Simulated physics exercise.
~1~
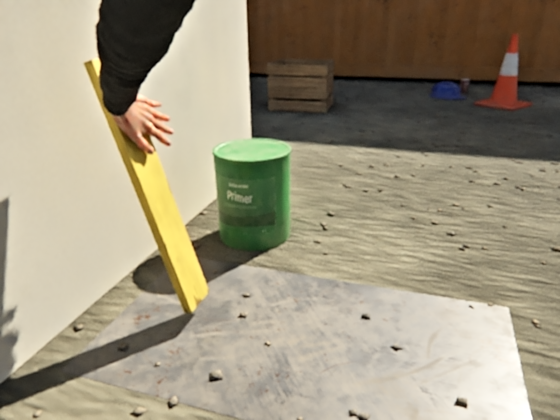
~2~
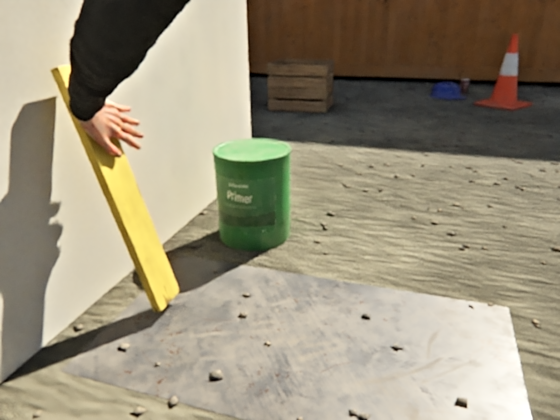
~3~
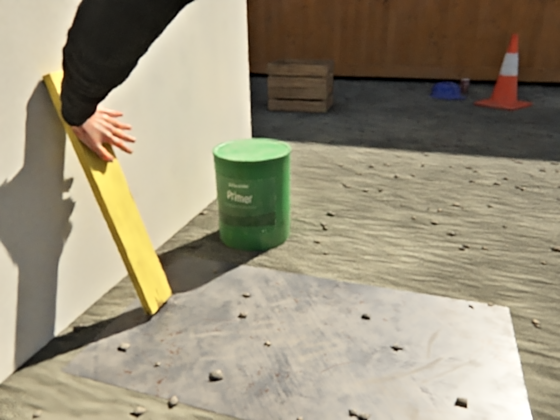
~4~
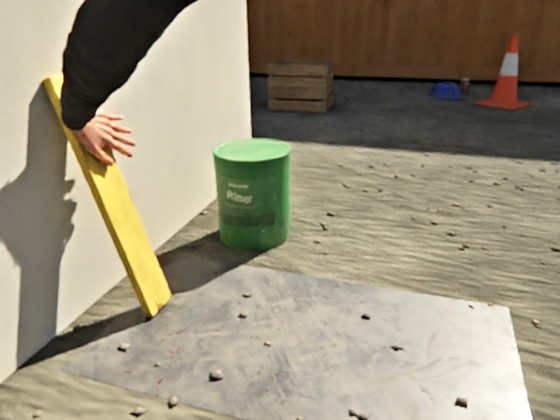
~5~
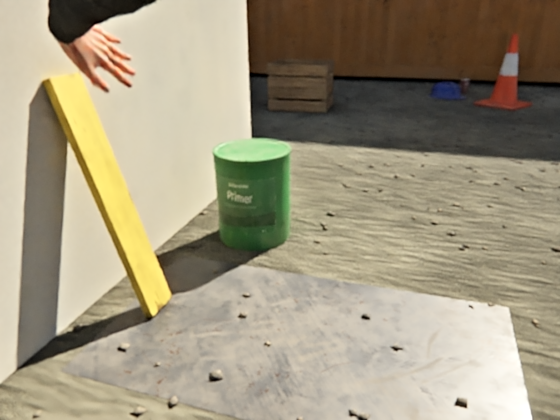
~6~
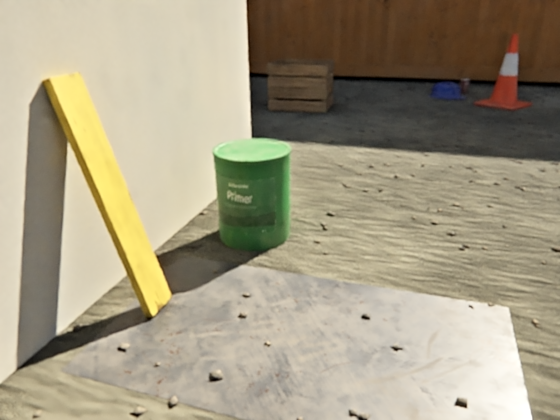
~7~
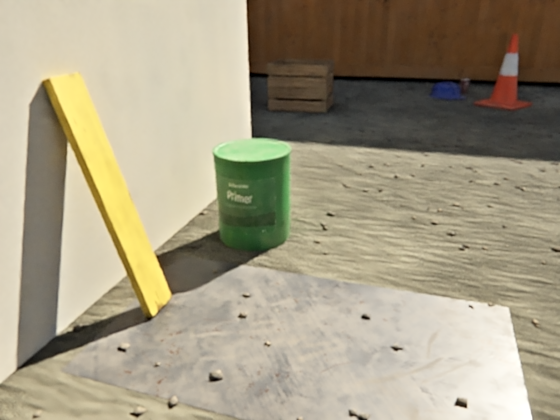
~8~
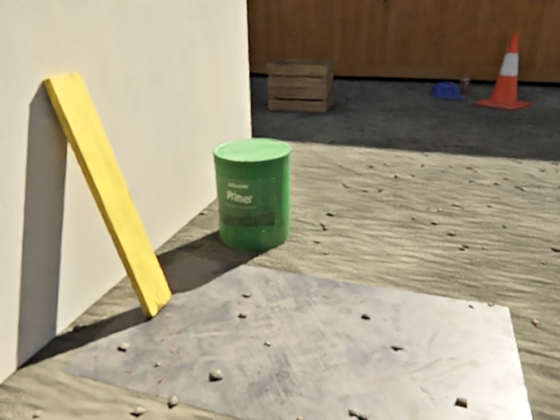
Yellow plank being leaned against a pale wall by a hand, then staying propped near a green pail after the hand withdraws.
